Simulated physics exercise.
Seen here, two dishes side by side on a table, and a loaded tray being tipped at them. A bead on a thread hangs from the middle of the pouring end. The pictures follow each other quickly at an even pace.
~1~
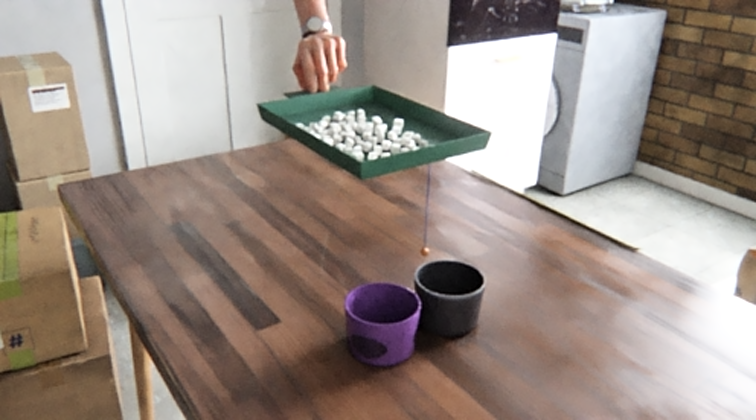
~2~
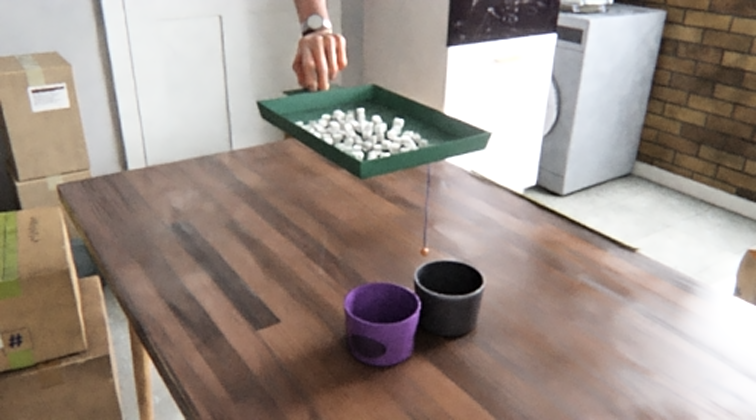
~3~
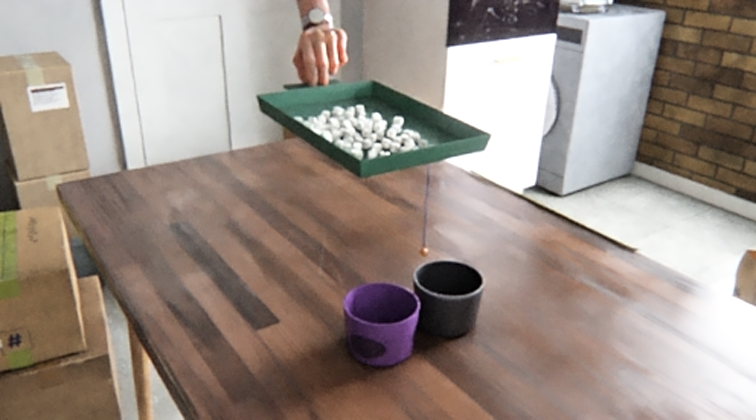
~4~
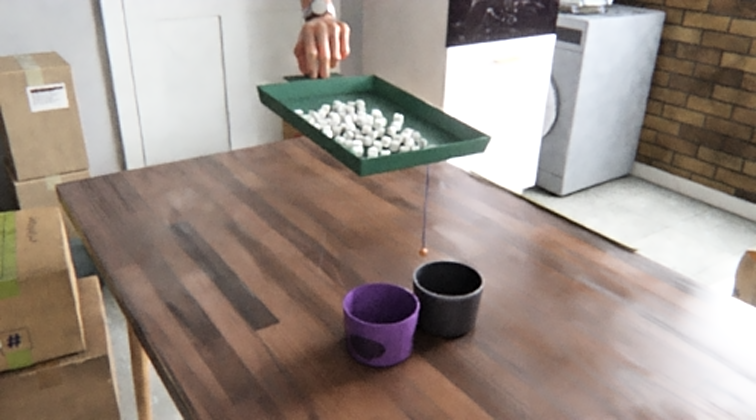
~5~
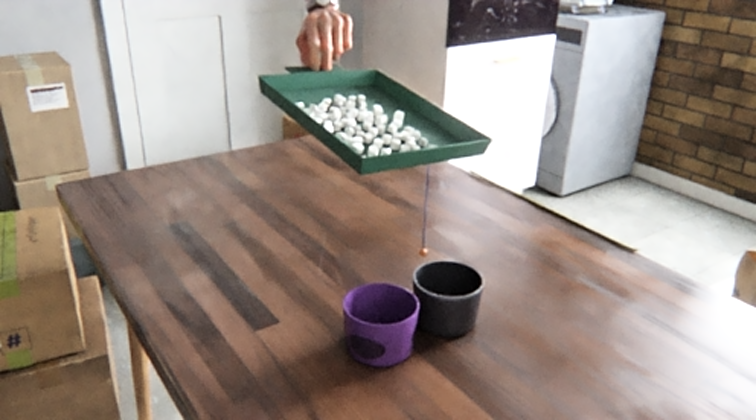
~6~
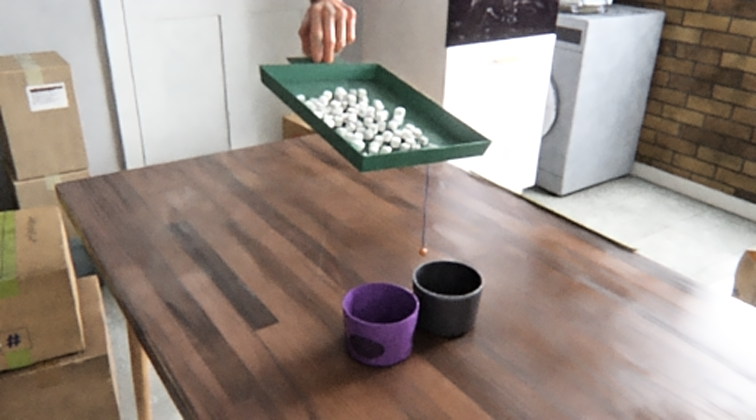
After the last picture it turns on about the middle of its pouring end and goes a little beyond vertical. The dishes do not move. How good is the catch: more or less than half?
In the dishes lies under half of it.
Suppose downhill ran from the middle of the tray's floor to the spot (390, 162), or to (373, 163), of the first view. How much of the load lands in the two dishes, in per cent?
Near 70 % and 50 %.
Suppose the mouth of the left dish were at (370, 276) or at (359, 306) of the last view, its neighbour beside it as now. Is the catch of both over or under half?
One: Less than half. Two: Under half.
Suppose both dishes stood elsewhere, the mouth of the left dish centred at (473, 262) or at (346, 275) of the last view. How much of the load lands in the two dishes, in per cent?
Near 70 % and 0 %.
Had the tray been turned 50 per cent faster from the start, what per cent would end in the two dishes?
It comes to 20 per cent or so.
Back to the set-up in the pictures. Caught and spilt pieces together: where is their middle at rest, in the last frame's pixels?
Around (503, 286).
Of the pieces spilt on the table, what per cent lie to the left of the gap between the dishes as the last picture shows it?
Roughly 0 in a hundred.
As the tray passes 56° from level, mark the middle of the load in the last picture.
Around (445, 143).
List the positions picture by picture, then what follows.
Corners of the pouring end (362, 160) and (488, 131), level; middle of the load (351, 136), sugar cubes; left dish (404, 339); right dish (472, 311); bead on its thread (424, 252), in the first frame.
Corners of the pouring end (362, 160) and (487, 132), level; middle of the load (351, 135), in the second frame.
Corners of the pouring end (362, 159) and (487, 133), tipped barely, lowest at the right corner; middle of the load (350, 132), in the third frame.
Corners of the pouring end (363, 157) and (487, 136), tipped a little, lowest at the right corner; middle of the load (351, 128), in the fourth frame.
Corners of the pouring end (364, 156) and (488, 138), tipped a little, lowest at the right corner; middle of the load (351, 123), in the fifth frame.
Corners of the pouring end (365, 154) and (488, 140), tipped a little, lowest at the right corner; middle of the load (352, 118); left dish (402, 340); right dish (470, 311), in the sixth frame.
Just after the last frame, tray tipped steeply; almost all on the tray; about a tenth in the air.
A moment on, tray tipped right over; the larger part on the tray; just a few in the right dish; about a tenth outside both; about a tenth in the air.
Further on, tray tipped past a quarter turn; about a tenth in the right dish; almost all outside both.
When it is over, tray tipped past a quarter turn; not one in the left dish; about a tenth in the right dish; almost all outside both.
